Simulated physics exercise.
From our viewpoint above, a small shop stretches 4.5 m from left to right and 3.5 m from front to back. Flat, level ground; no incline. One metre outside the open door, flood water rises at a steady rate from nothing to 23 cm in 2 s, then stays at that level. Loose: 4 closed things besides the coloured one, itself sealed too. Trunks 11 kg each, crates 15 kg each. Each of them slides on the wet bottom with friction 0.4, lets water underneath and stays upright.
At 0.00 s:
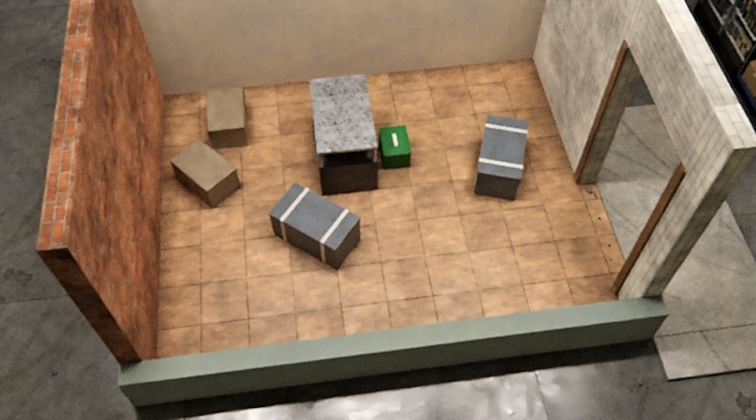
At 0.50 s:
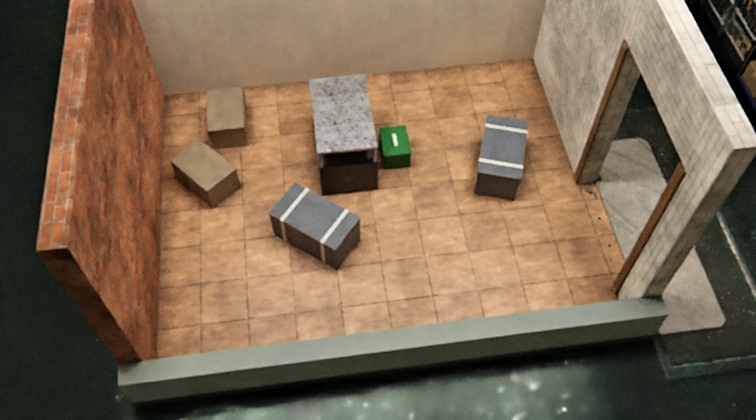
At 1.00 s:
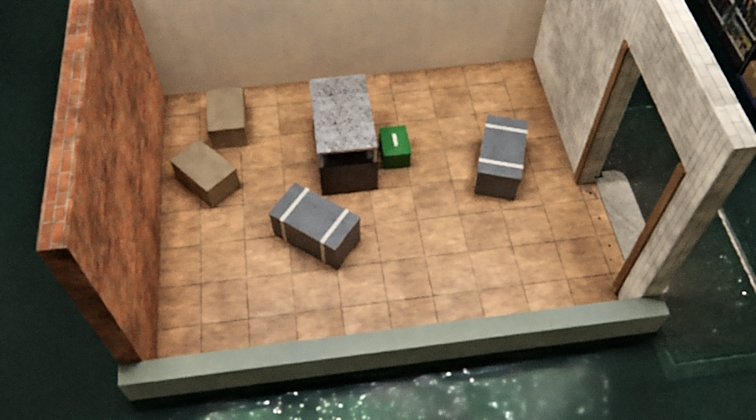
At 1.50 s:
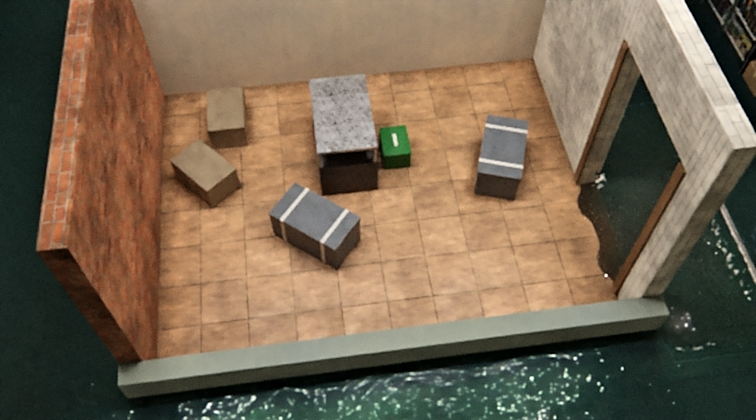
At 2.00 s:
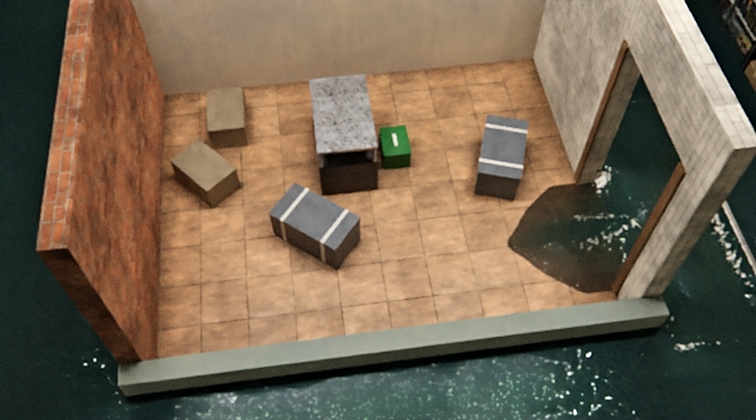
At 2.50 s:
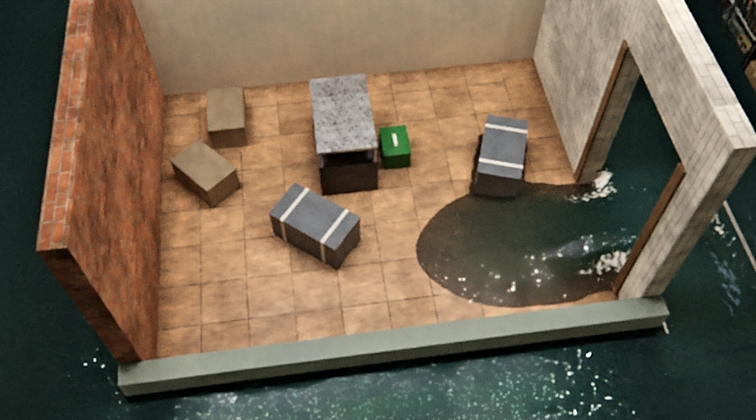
In a small tiled shop seen from above, two strapped grey trunks, two brown crates and a green box sit around a stone-topped counter. Dark water spreads over the ground outside, then enters through the doorway on the right and widens across the floor to the nearest trunk, while nothing inside shifts.
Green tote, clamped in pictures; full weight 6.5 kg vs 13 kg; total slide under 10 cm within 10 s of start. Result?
Neither works.
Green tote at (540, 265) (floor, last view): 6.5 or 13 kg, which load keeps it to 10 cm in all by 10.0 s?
No load works.
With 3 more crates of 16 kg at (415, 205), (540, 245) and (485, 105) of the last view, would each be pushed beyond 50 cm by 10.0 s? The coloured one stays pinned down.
Order as asked: Goes beyond / goes beyond / stays within.
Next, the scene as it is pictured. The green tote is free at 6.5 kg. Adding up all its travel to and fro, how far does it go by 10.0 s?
It covers about 250 cm altogether.
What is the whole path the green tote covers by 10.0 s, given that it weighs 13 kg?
I'd put it near 200 cm in all.
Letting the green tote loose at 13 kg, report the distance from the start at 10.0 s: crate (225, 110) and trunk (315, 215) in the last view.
They sit 140 cm and 150 cm away, in the order given.
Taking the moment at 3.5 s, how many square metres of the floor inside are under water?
7.0 m2.
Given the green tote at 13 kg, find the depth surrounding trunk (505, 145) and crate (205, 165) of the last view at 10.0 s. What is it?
Roughly 5 and 11 cm.
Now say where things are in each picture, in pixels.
The first picture shows the green tote at (395, 140), on the bottom; 0.0 m2 under water; 0 of 5 have shifted.
The second picture shows the green tote at (395, 140) rests on the ground; water covers 0.0 m2; 0 of 5 have shifted.
The third picture shows the green tote at (395, 140) rests on the ground; 0.0 m2 under water; 0 of 5 have shifted.
The fourth picture shows the green tote at (395, 140), on the bottom; 0.0 m2 under water; 0 of 5 have shifted.
The fifth picture shows the green tote at (395, 140) rests on the ground; water covers 0.8 m2; 0 of 5 have shifted.
The sixth picture shows the green tote at (395, 140) rests on the ground; 2.1 m2 under water; 0 of 5 have shifted.
After 3.5 s the green tote would be 0 cm from its start with 6.5 kg and 0 cm from its start with 13 kg; 2 cm of water round it then.
After 4.5 s the green tote would be 43 cm from its start with 6.5 kg and 8 cm from its start with 13 kg; 8 cm of water round it then.
After 7.0 s the green tote would be 110 cm from its start with 6.5 kg and 60 cm from its start with 13 kg; 5 cm of water round it then.
After 10.0 s the green tote would be 81 cm from its start with 6.5 kg and 125 cm from its start with 13 kg; 8 cm of water round it then.
